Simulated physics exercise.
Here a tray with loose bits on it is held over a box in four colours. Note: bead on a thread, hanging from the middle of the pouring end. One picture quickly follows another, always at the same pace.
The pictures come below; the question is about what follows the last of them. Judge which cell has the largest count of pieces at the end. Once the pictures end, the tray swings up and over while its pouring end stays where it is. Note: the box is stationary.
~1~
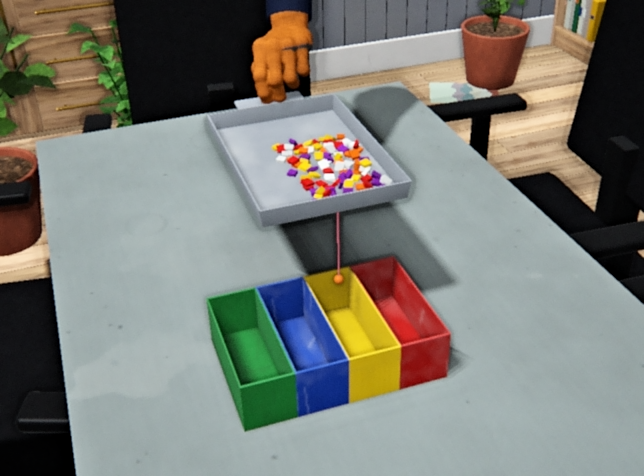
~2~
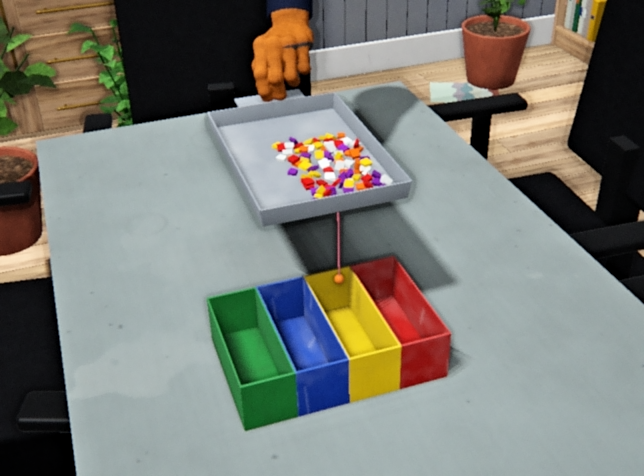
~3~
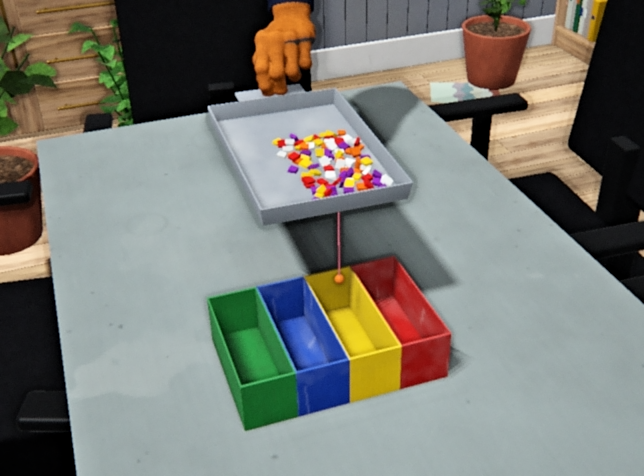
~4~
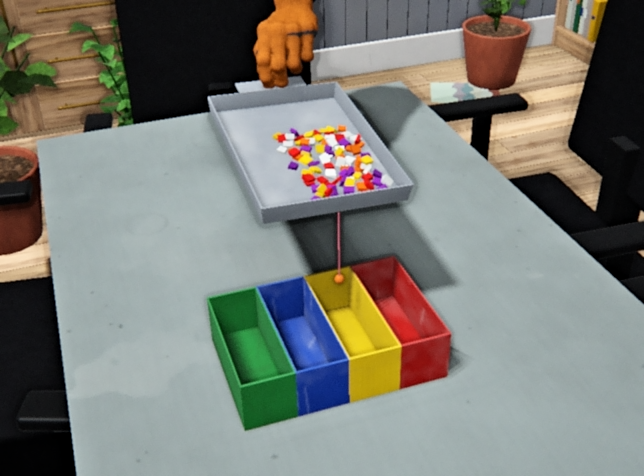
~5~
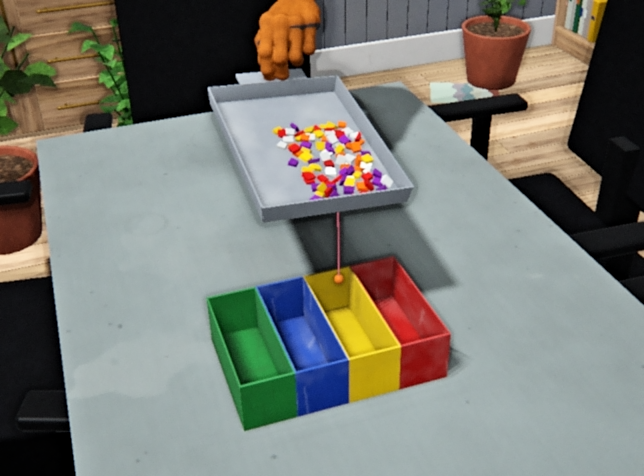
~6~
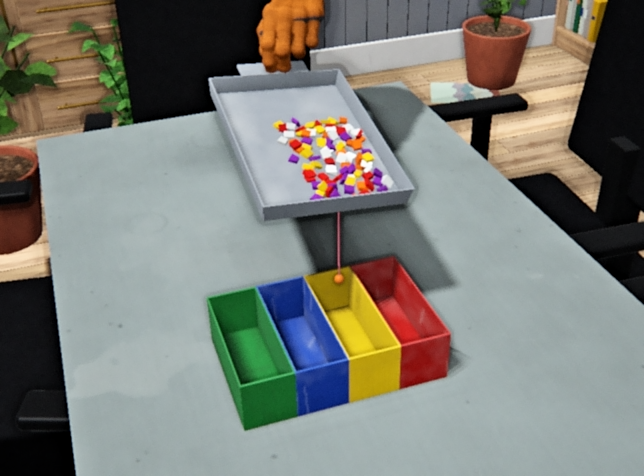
Largest count: Red.
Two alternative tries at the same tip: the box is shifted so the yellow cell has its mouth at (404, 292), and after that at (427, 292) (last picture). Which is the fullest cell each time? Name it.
First try: The yellow cell. Second try: Yellow.
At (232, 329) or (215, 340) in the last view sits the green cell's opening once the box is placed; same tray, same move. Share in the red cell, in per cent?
About 50 per cent, then about 10 per cent.
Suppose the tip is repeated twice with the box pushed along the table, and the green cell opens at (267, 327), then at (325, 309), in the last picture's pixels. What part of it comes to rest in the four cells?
Roughly 100 %, then roughly 100 %.
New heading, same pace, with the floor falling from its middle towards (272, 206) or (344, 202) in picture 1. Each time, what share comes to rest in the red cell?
Shares: 0 %, then 60 %.
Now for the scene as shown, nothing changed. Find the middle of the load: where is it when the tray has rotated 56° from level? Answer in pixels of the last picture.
I'd put the middle of the pieces at roughly (368, 164).
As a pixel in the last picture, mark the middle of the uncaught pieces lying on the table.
The centre sits close to (462, 318).
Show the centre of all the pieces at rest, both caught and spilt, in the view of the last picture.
About pixel (402, 327).
Soon, tray tipped steeply; all on the tray.
A while on, tray tipped right over; most on the tray; a small part in the red cell; a small part falling or outside the box.
Towards the end, tray tipped past a quarter turn; most in the red cell; a stray few in the yellow cell; about a quarter falling or outside the box.
Finally, tray tipped past a quarter turn; most in the red cell; a stray few in the yellow cell; none in the green cell; none in the blue cell; about a quarter outside the box.
